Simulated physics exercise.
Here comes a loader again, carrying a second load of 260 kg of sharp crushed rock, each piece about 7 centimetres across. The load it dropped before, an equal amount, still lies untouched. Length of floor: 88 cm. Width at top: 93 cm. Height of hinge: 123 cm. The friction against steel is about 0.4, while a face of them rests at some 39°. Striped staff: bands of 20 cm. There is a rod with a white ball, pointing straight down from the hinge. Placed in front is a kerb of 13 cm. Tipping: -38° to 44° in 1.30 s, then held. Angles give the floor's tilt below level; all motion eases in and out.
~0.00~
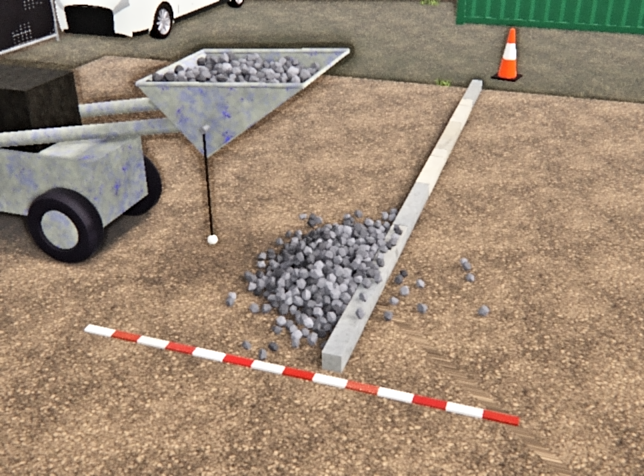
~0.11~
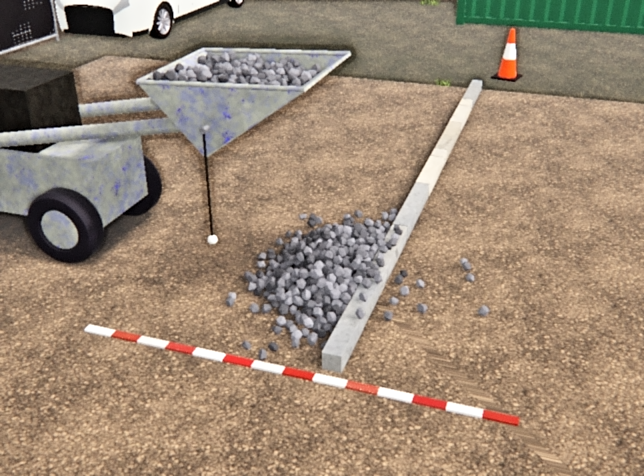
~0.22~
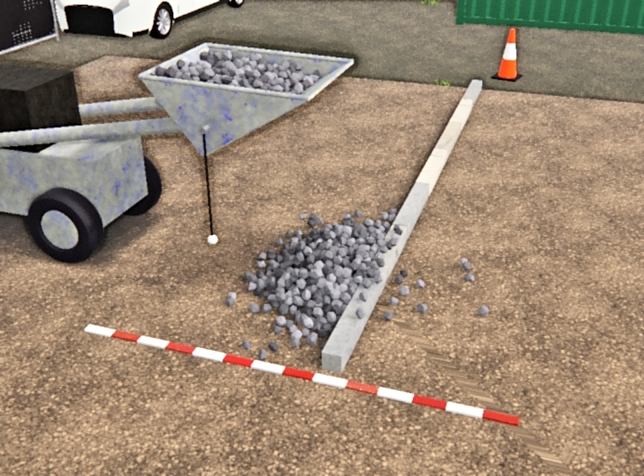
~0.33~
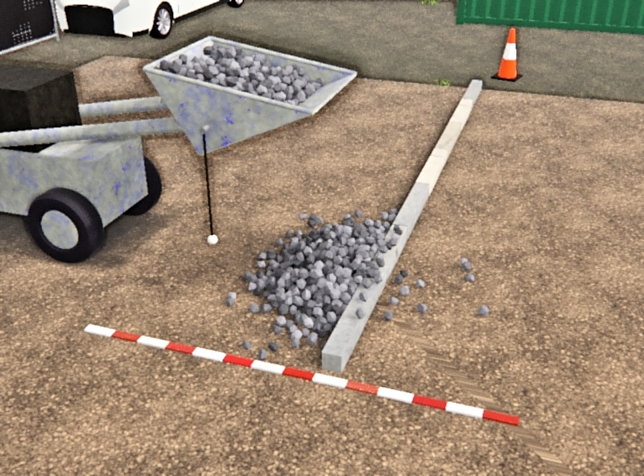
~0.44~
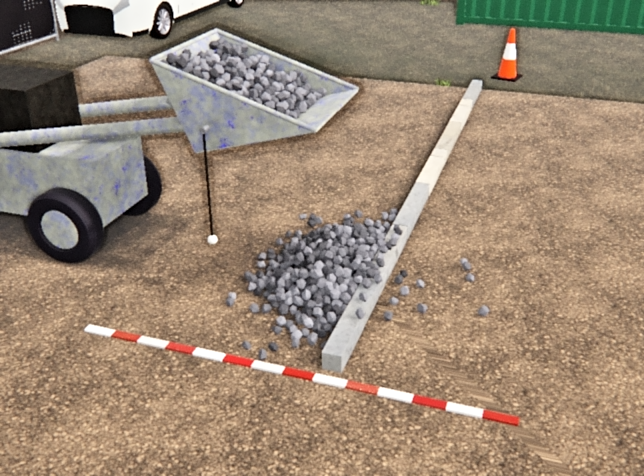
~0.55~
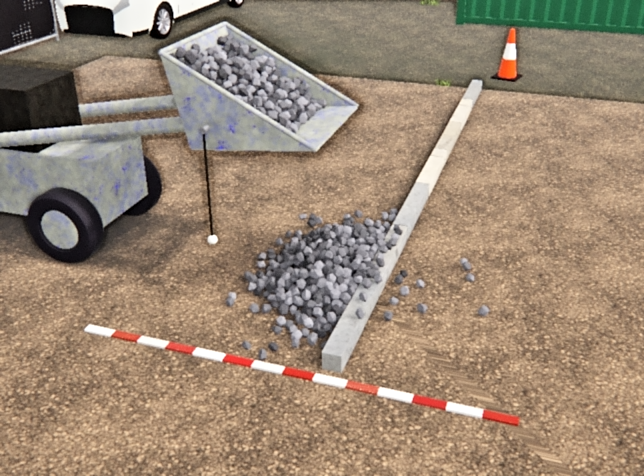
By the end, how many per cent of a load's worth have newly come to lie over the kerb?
About 21 per cent have newly come to lie there.
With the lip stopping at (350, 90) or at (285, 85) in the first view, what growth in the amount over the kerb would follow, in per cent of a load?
The first would add around 70 per cent, the second around 5 per cent.
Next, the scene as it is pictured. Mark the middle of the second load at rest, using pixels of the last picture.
Centre: Approx. (341, 255).
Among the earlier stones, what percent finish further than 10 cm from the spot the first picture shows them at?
Close to 5 in a hundred of them.
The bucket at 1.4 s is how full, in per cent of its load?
Roughly 55 per cent is still inside.
After 1.0 s the floor is at 32°; in per cent of one load, 100 in the bucket, 98 on this side of the kerb, 2 over the kerb; the foremost stones are at (441, 289).
After 1.4 s the floor is at 44°; in per cent of one load, 57 in the bucket, 141 on this side of the kerb, 2 over the kerb; the foremost stones are at (441, 289).
After 1.8 s the floor is at 44°; in per cent of one load, 7 in the bucket, 184 on this side of the kerb, 9 over the kerb; the foremost stones are at (459, 281).
After 4.2 s the floor is at 44°; in per cent of one load, 0 in the bucket, 177 on this side of the kerb, 23 over the kerb; the foremost stones are at (498, 302). Net gain over the kerb, 21.
